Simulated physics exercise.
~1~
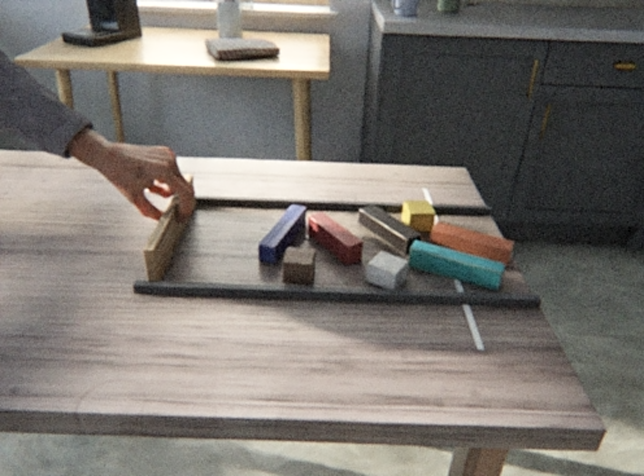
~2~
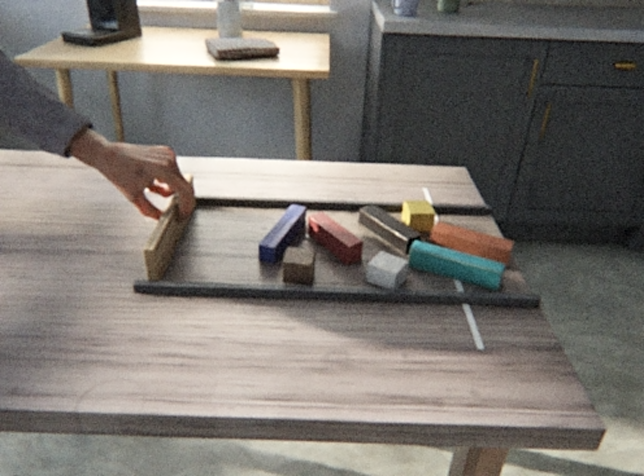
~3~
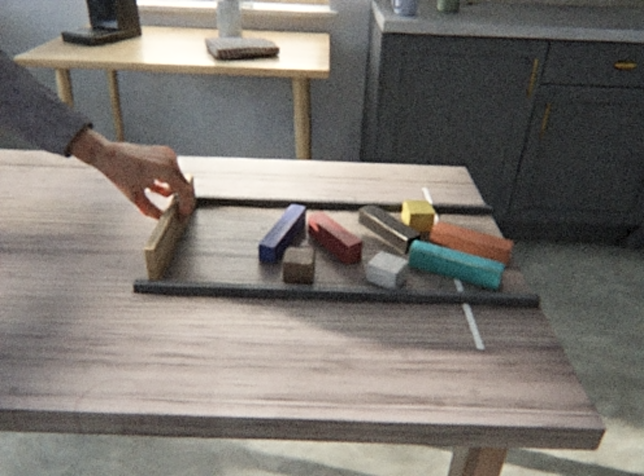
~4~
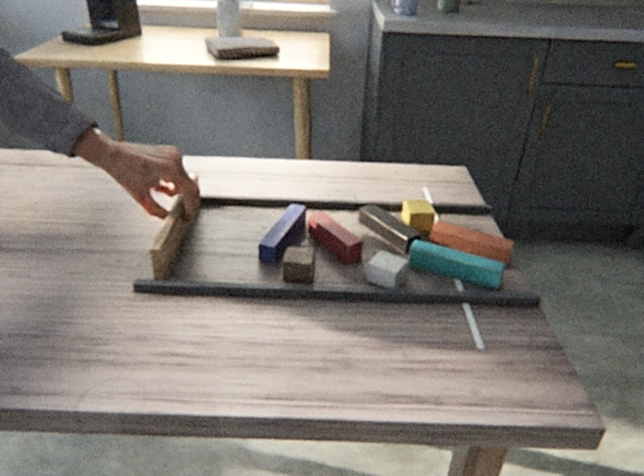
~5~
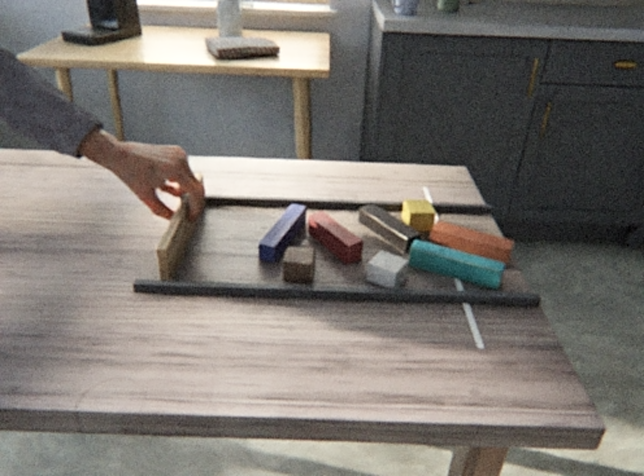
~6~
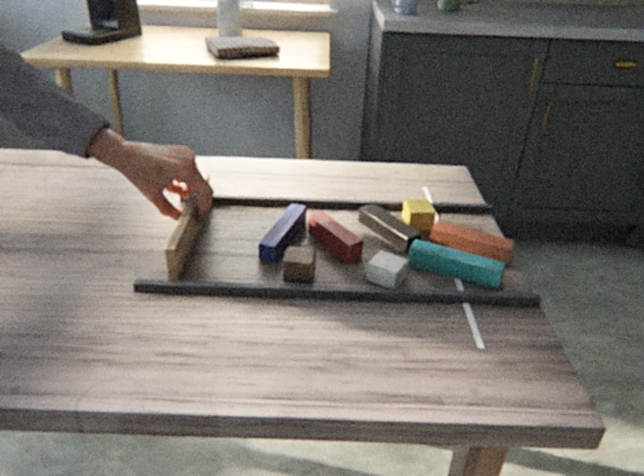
A hand slides a wooden board slightly right between two rails toward scattered, motionless colored blocks.
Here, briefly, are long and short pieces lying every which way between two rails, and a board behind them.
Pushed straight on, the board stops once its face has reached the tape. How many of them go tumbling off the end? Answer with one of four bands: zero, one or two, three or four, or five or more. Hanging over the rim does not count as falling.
One or two.
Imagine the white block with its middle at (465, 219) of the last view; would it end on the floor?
Result: It comes off.
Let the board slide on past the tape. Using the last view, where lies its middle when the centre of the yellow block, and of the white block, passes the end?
Approx. (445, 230) / approx. (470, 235) for the other.
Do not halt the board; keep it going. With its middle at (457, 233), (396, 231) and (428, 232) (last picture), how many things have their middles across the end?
First 3, then 0, finally 1.
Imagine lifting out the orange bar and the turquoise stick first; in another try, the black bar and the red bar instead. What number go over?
0 in the first case, 0 in the second.
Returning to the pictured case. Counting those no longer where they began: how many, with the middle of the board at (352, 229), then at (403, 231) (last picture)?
First 5, after that 8.
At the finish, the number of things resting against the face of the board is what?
That would be 2 of them.
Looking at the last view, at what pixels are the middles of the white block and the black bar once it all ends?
The white block at (505, 276), the black bar at (485, 227).
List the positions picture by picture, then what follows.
The first picture shows orange bar (471, 244); turquoise stick (455, 265); yellow block (418, 216); board (173, 224); tape (447, 251).
The second picture shows turquoise stick (455, 265); brown block (299, 266).
The third picture shows yellow block (418, 216); red bar (334, 237).
The fourth picture shows orange bar (471, 244); black bar (388, 227).
The fifth picture shows turquoise stick (455, 264); board (184, 223).
The sixth picture shows orange bar (471, 243); turquoise stick (455, 264); yellow block (418, 215); board (192, 223); tape (447, 249).
Soon after, none off yet; orange bar at rest near (471, 243); turquoise stick at rest near (455, 264); yellow block at rest near (418, 215).
Then, none off yet; orange bar moved a little near (506, 247); turquoise stick moved a little near (498, 267); yellow block moved well along near (468, 216).
At rest, the number that fall off is one or two; fallen, yellow block and orange bar.
